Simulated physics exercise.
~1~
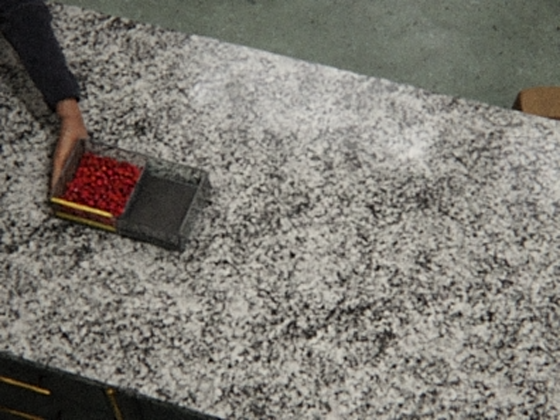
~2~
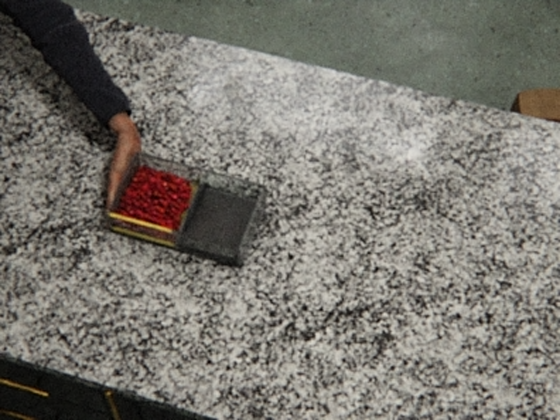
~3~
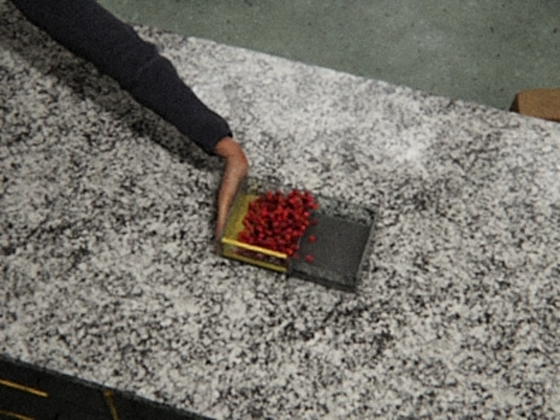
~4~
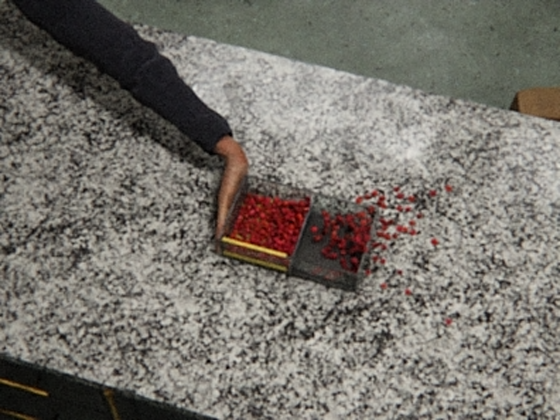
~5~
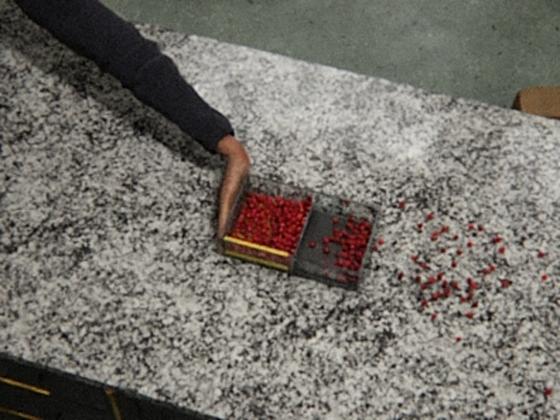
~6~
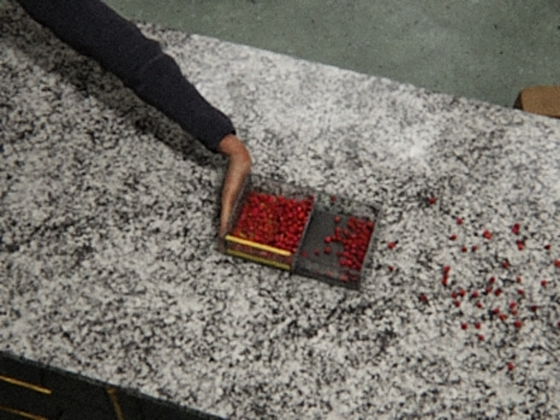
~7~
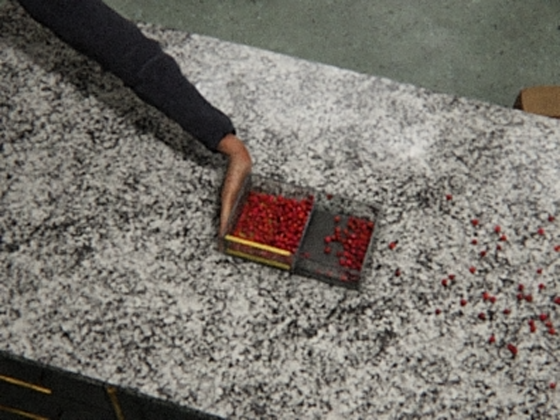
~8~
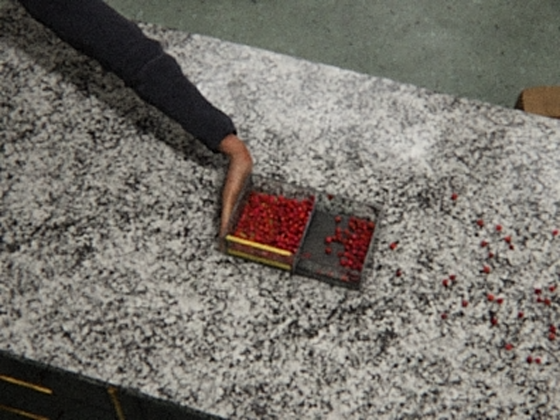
We see a hand push a two-part tray of red cranberries rightward across a speckled surface and stop, sending some over the divider into the empty right section and others scattering beyond it, while most remain in the left section beside the hand.
